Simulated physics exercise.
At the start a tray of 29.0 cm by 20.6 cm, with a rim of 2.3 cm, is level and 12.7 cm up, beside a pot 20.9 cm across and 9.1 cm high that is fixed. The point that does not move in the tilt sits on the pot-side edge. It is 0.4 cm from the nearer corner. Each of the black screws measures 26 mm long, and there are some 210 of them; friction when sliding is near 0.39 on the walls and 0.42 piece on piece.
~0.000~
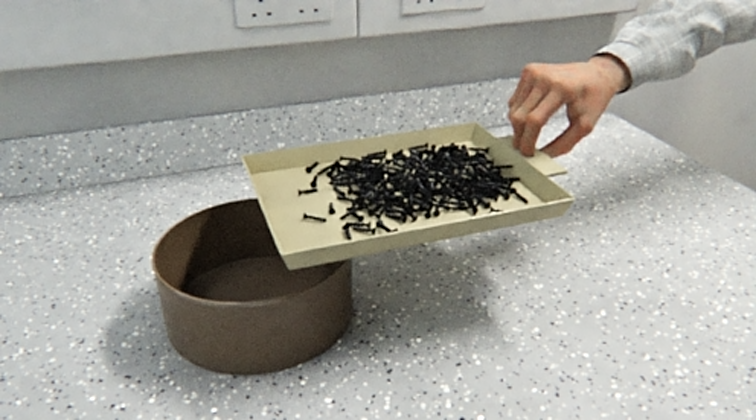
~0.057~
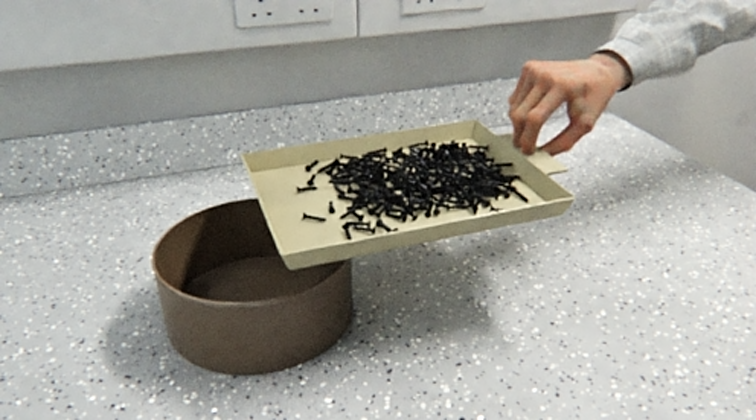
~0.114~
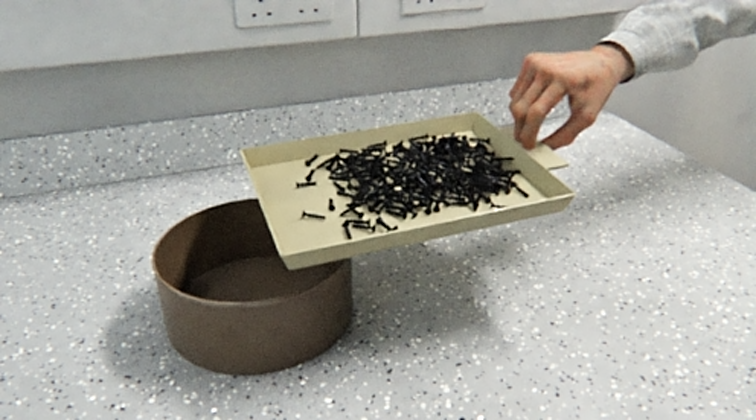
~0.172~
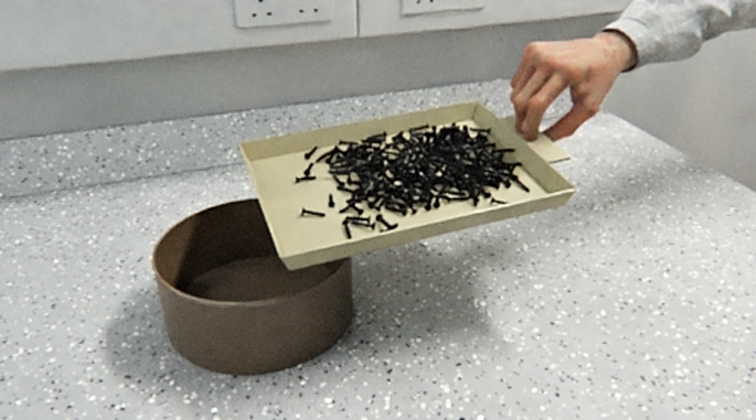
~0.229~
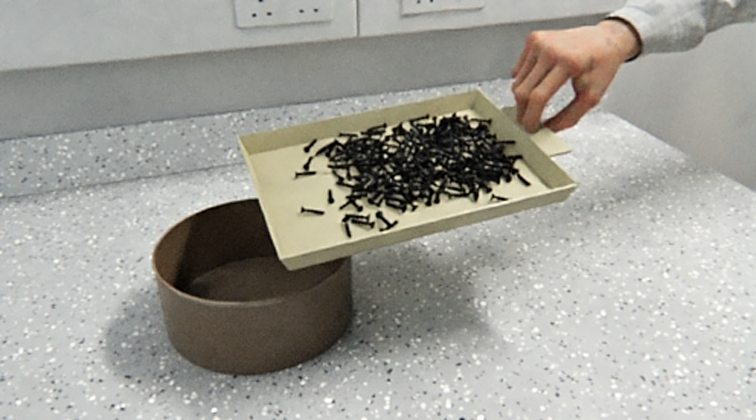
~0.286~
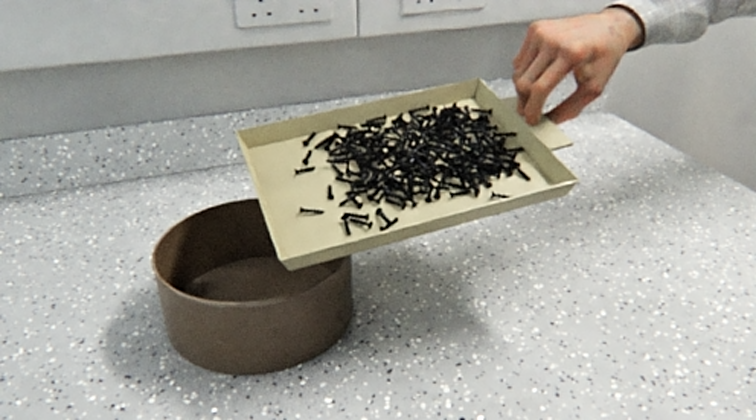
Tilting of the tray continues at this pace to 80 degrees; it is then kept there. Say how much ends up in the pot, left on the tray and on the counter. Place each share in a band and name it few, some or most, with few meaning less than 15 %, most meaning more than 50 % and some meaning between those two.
In the end: Pot few, left on the tray few, counter most.
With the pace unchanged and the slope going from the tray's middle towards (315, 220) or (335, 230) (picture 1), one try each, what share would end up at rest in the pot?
I'd put it at roughly 75 per cent for the first tilt and roughly 20 per cent for the second.
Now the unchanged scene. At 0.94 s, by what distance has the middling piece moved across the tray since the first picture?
10 cm.
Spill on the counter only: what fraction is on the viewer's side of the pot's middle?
Share: Some 100 %.
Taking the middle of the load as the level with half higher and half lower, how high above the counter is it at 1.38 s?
Median height: Approx. 18 cm.
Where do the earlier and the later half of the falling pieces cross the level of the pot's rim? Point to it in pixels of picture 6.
Near (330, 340) at first, near (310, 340) afterwards.
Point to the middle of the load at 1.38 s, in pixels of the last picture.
(374, 208) or thereabouts.
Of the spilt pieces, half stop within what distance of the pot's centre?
That comes to near 20 cm.
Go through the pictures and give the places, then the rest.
Tray tilt 0 degrees, front corners at (288, 248) and (565, 196); middle of the pieces at (418, 181); pot at (254, 243), in the first frame.
Tray tilt 1 degrees, front corners at (288, 248) and (565, 195); middle of the pieces at (418, 180), in the second frame.
Tray tilt 3 degrees, front corners at (288, 249) and (566, 192); middle of the pieces at (418, 175), in the third frame.
Tray tilt 6 degrees, front corners at (287, 250) and (567, 187), lowest corner left front; middle of the pieces at (418, 168), in the fourth frame.
Tray tilt 8 degrees, front corners at (287, 251) and (568, 182), lowest corner left front; middle of the pieces at (418, 161), in the fifth frame.
Tray tilt 11 degrees, front corners at (287, 252) and (569, 177), lowest corner left front; middle of the pieces at (418, 155); pot at (254, 243). Its pace works out near 50 degrees a second, in the sixth frame.
After 0.94 s, tilt 43 degrees; the tray holds 100 %, the pot 0 %.
Then, at 1.38 s, tilt 65 degrees; the tray holds 95 %, the pot 0 %.
Then, at 1.90 s, tilt 80 degrees; the tray holds 25 %, the pot 0 %.
By 2.9 s all is still; pot 0 %, tray 0 %, counter 100 %.
